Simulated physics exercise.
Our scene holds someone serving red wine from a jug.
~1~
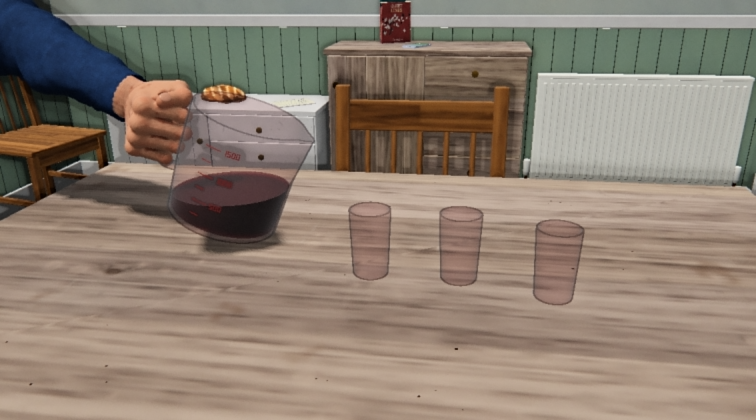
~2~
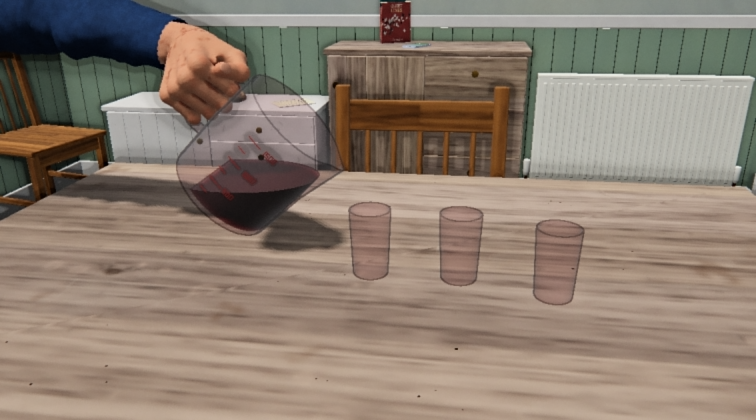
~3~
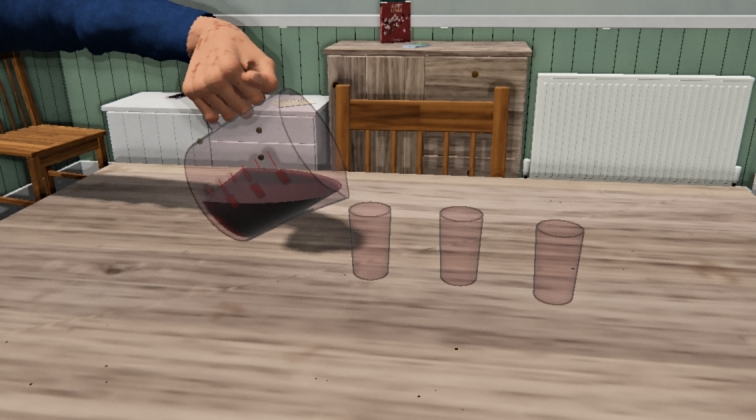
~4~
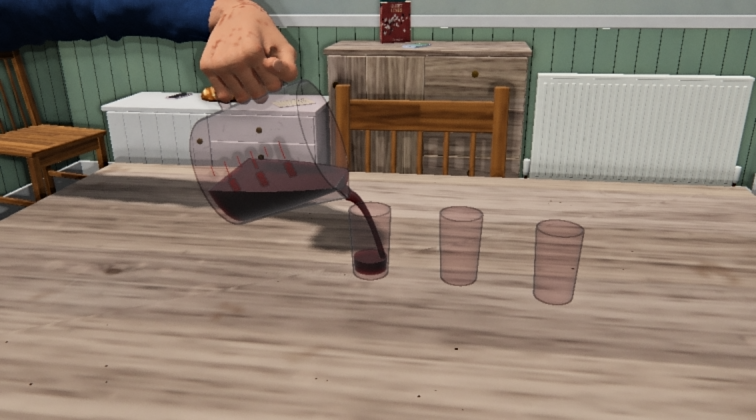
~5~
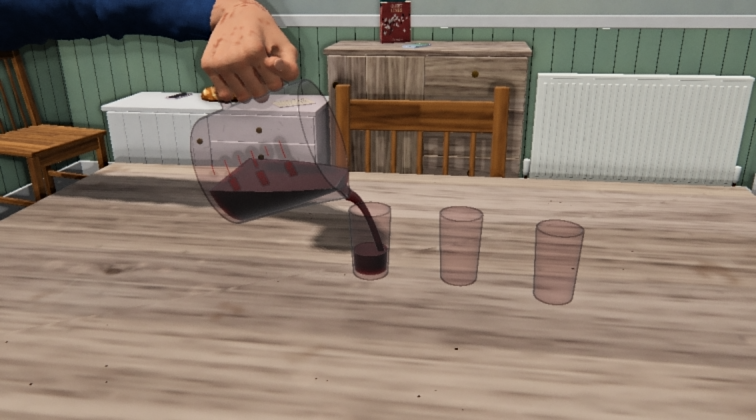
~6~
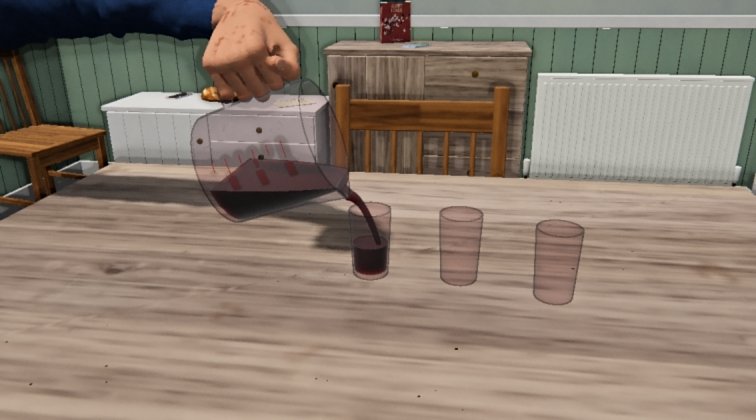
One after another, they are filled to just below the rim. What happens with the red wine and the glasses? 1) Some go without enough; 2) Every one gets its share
2, every one gets its share.
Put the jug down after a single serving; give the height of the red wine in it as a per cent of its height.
I'd say close to 20 per cent.
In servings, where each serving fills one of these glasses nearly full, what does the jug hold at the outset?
Estimate: Close to 4.0.
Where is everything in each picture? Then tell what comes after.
The jug is on its way; jug (237, 164) tipped 20° with all of its load; three glasses, the last at (557, 260), in the first frame.
The red wine nears the lip; jug (261, 154) tipped 45° with all of its load; the first is empty, in the second frame.
The red wine nears the lip; jug (270, 165) tipped 60° with all of its load; three glasses, the last at (557, 260), in the third frame.
Pouring; jug (276, 153) tipped 70° with nearly all of its load; the first is about a quarter full, in the fourth frame.
Pouring; jug (276, 153) tipped 70° with nearly all of its load; three glasses, the last at (557, 260), in the fifth frame.
Pouring; jug (276, 152) tipped 70° with nearly all of its load; the first is about half full, in the sixth frame.
A moment on, the first is about two thirds full.
Further on, the first is done and the jug has about three quarters of its load.
When it is over, all three are full and about a quarter of the red wine is over.
